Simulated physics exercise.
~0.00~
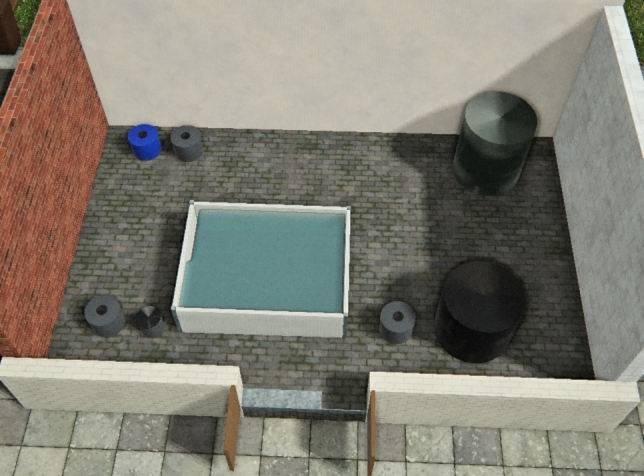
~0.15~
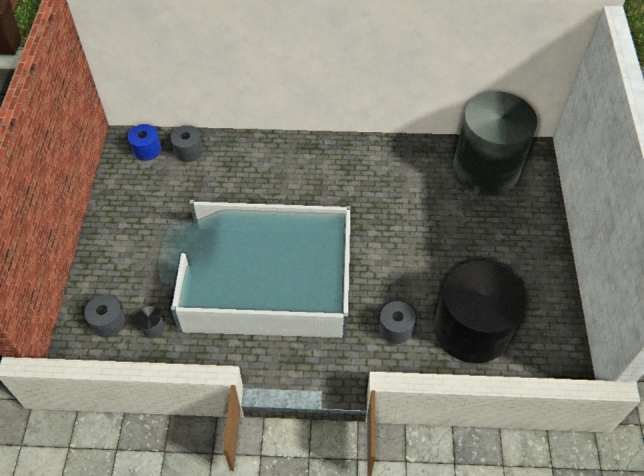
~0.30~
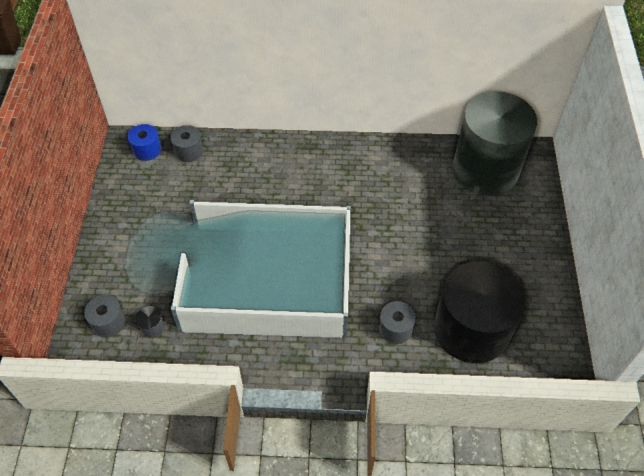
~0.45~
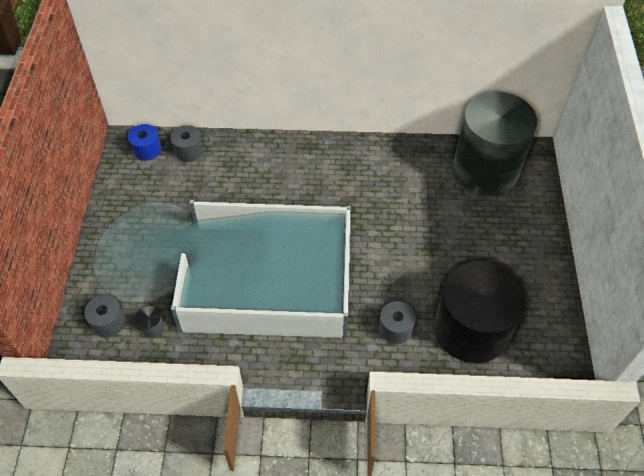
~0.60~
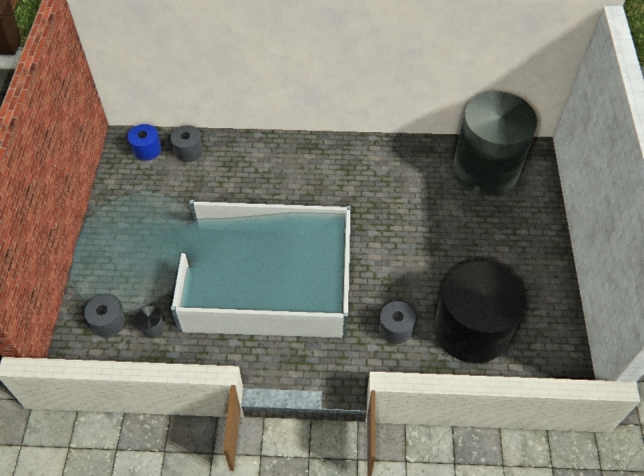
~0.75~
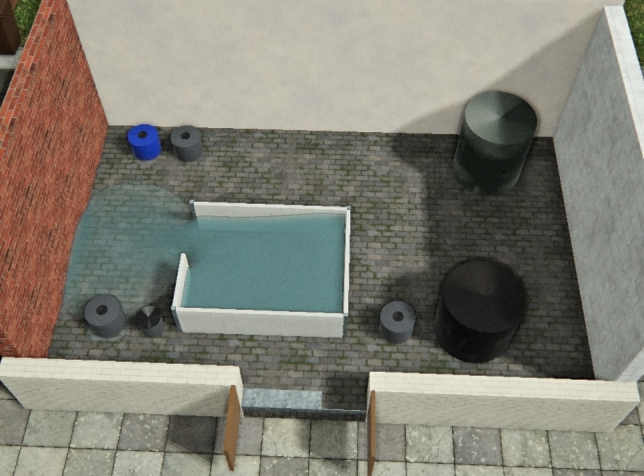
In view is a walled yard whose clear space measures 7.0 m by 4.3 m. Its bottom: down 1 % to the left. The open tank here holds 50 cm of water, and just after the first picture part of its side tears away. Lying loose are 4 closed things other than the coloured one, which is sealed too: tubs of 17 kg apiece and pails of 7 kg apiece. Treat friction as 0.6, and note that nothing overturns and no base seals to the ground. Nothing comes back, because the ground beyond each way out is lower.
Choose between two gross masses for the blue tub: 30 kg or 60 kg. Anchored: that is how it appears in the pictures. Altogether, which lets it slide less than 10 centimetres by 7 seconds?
Of the two, only the bigger does it.
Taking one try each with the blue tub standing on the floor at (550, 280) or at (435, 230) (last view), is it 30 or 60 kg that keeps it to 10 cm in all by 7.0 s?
At the first place the small mass does it, and at the second the small mass does it.
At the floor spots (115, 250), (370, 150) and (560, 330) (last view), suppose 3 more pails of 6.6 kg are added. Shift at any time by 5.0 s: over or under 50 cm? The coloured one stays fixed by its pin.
One after another they come out beyond the mark, within the mark, within the mark.
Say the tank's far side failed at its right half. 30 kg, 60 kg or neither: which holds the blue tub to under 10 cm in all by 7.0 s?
Answer: The small one.
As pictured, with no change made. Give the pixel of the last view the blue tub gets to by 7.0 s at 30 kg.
Estimated position: Close to (177, 144).
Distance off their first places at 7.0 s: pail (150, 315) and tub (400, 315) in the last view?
So the first is off by 5 centimetres, the second by 0 centimetres.
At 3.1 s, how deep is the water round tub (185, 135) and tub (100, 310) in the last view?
Depths: Near 8 cm, then near 8 cm.
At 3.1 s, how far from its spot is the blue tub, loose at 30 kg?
About 20 cm off its spot.
After 1.4 s the blue tub would be 0 cm from its start with 30 kg and 0 cm from its start with 60 kg; 2 cm of water round it then.
After 3.1 s the blue tub would be 22 cm from its start with 30 kg and 0 cm from its start with 60 kg; 18 cm of water round it then.
After 4.9 s the blue tub would be 56 cm from its start with 30 kg and 0 cm from its start with 60 kg; 12 cm of water round it then.
After 7.0 s the blue tub would be 56 cm from its start with 30 kg and 0 cm from its start with 60 kg; 11 cm of water round it then.
